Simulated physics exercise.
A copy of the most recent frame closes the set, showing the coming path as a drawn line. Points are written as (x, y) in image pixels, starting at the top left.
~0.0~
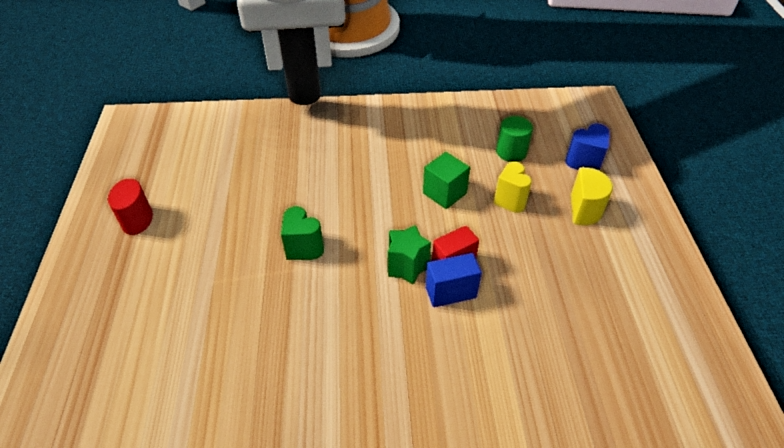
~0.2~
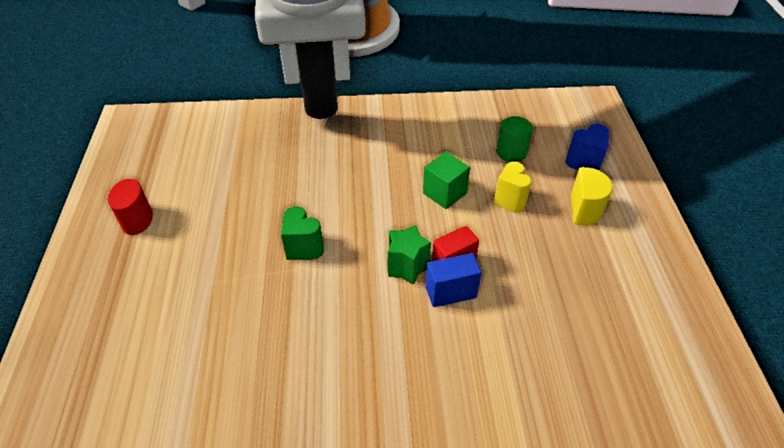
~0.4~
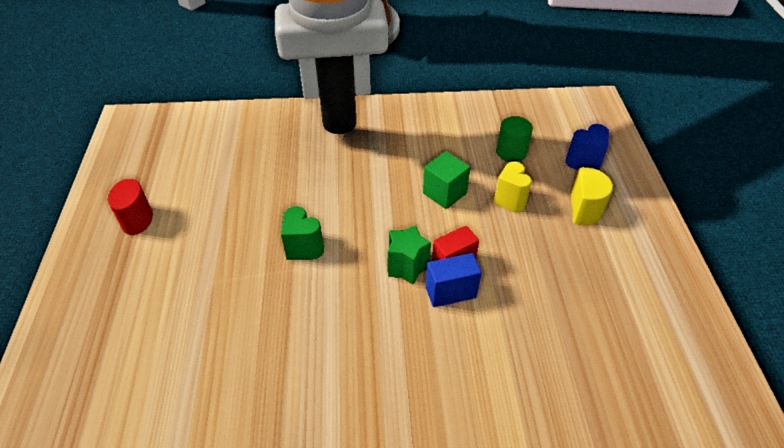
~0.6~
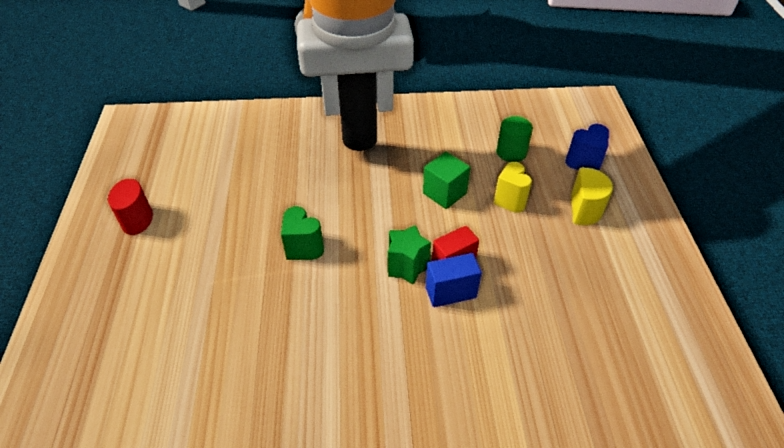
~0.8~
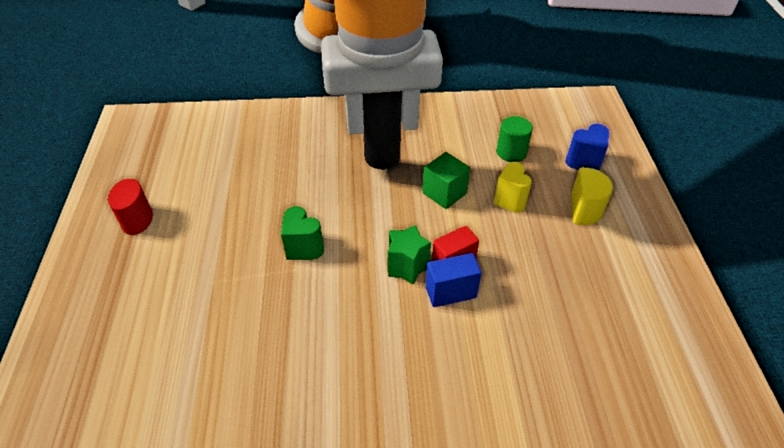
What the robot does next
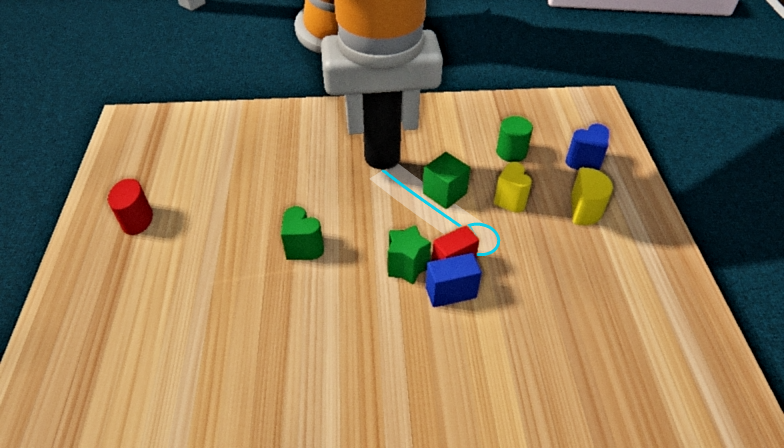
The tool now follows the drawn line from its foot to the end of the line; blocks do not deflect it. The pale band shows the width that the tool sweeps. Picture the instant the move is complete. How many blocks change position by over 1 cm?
Displaced: One.
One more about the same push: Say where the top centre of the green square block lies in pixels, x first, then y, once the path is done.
I expect it at (477, 173).
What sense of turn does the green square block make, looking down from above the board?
The twist is anticlockwise.
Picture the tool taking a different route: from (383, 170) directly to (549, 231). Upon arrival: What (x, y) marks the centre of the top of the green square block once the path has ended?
At the end it should sit near (594, 198).
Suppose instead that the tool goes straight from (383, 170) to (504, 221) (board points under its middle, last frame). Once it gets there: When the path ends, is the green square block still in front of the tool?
I believe so.
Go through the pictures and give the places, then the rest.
Tip of the tool at (305, 96), middles of tops, green square block at (448, 166), red rectangular block at (457, 240), in the first frame.
Tool at (321, 109), nothing pushed, in the second frame.
Tool at (340, 124), nothing pushed, in the third frame.
Tool at (360, 140), nothing pushed, in the fourth frame.
Tool at (383, 158), green square block at (448, 166), red rectangular block at (457, 240), in the fifth frame.
The line goes straight from (383, 170) to (479, 239).
The first path, step by step. One third of the way, tool at (412, 180); green square block at (454, 167), turned 15° anticlockwise.
Two thirds of the way, tool at (445, 203); green square block at (475, 173), turned 80° anticlockwise.
At the end, tool at (481, 227); green square block at (477, 173), turned 90° anticlockwise; red rectangular block unmoved.
